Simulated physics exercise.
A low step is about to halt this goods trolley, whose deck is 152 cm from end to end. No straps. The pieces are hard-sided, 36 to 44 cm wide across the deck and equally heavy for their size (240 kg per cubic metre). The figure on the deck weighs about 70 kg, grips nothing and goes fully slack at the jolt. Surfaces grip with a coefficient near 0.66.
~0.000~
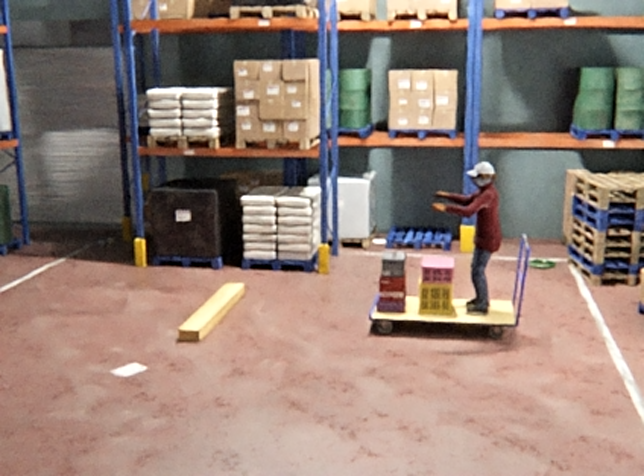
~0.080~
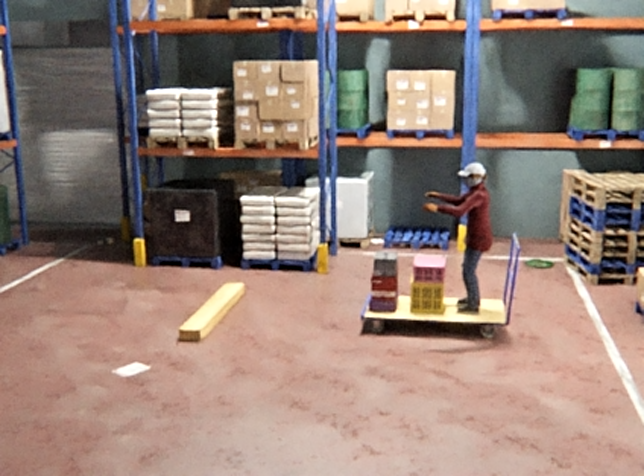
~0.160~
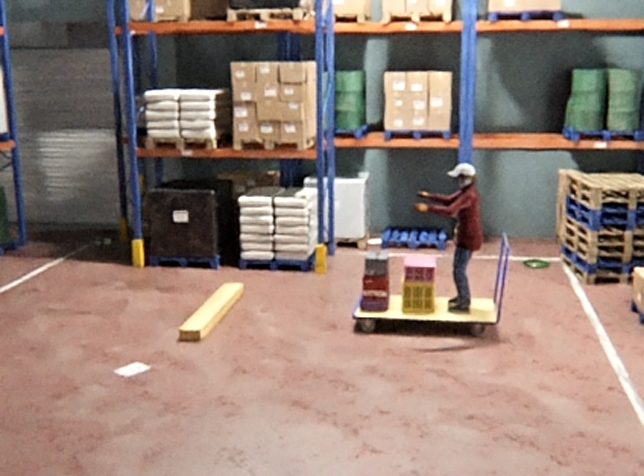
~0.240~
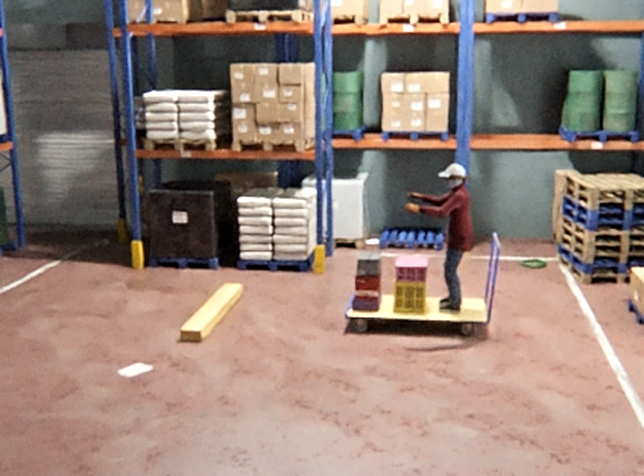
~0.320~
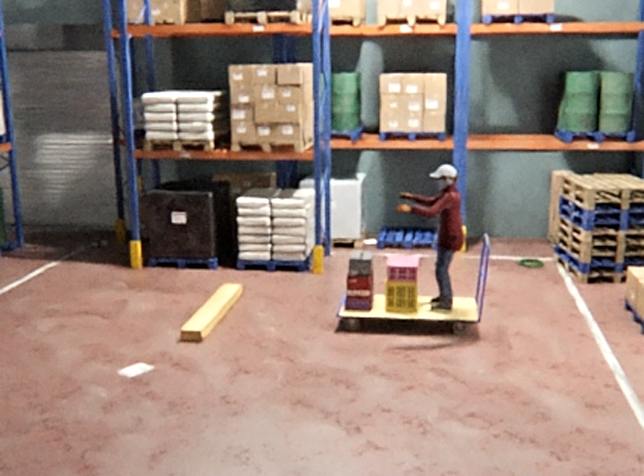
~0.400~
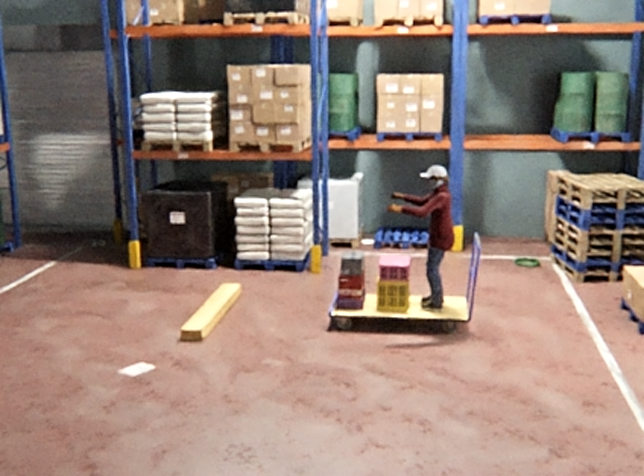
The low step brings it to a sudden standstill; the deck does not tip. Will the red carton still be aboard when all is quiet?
At this pace the red carton remains on the deck.
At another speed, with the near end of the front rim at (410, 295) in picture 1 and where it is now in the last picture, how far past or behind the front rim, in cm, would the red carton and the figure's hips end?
In that case red 50 past, hips 80 behind.
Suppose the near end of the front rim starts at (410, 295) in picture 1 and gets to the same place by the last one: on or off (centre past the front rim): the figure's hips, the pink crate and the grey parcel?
Then hips on, pink on, grey off.
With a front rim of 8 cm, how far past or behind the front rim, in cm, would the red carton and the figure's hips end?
In that case red 20 behind, hips 100 behind.
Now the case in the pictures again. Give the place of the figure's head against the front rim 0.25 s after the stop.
Some 90 cm behind it.
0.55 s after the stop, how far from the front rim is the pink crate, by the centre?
Some 50 cm behind it.
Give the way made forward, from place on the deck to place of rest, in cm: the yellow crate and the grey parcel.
Yellow 20, grey 5.
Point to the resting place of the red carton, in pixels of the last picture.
Around (226, 278).
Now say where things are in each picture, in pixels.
Red carton (393, 284), hips (488, 236), rim corner (370, 317); 184 cm short of the stop, in the first picture.
Red carton (385, 284), hips (479, 236), rim corner (362, 316); 176 cm short of the stop, in the second picture.
Red carton (376, 283), hips (469, 236), rim corner (354, 316); 167 cm short of the stop, in the third picture.
Red carton (368, 283), hips (460, 236), rim corner (346, 315); 159 cm short of the stop, in the fourth picture.
Red carton (360, 283), hips (451, 236), rim corner (338, 315); 150 cm short of the stop, in the fifth picture.
Red carton (352, 282), hips (442, 235), rim corner (330, 314); 142 cm short of the stop. Speed about 1.1 m/s, in the sixth picture.
The wheels strike at 1.75 s.
After 2.30 s the red carton is 14 cm behind the rim, tilted 0°, near (226, 278) in the last picture's view.
After 2.75 s the red carton is 14 cm behind the rim, tilted 0°, near (226, 278) in the last picture's view.
At rest, 5.8 s, nothing is past the rim; behind it, yellow crate, red carton, purple toolbox, grey parcel, pink crate and the figure's hips.
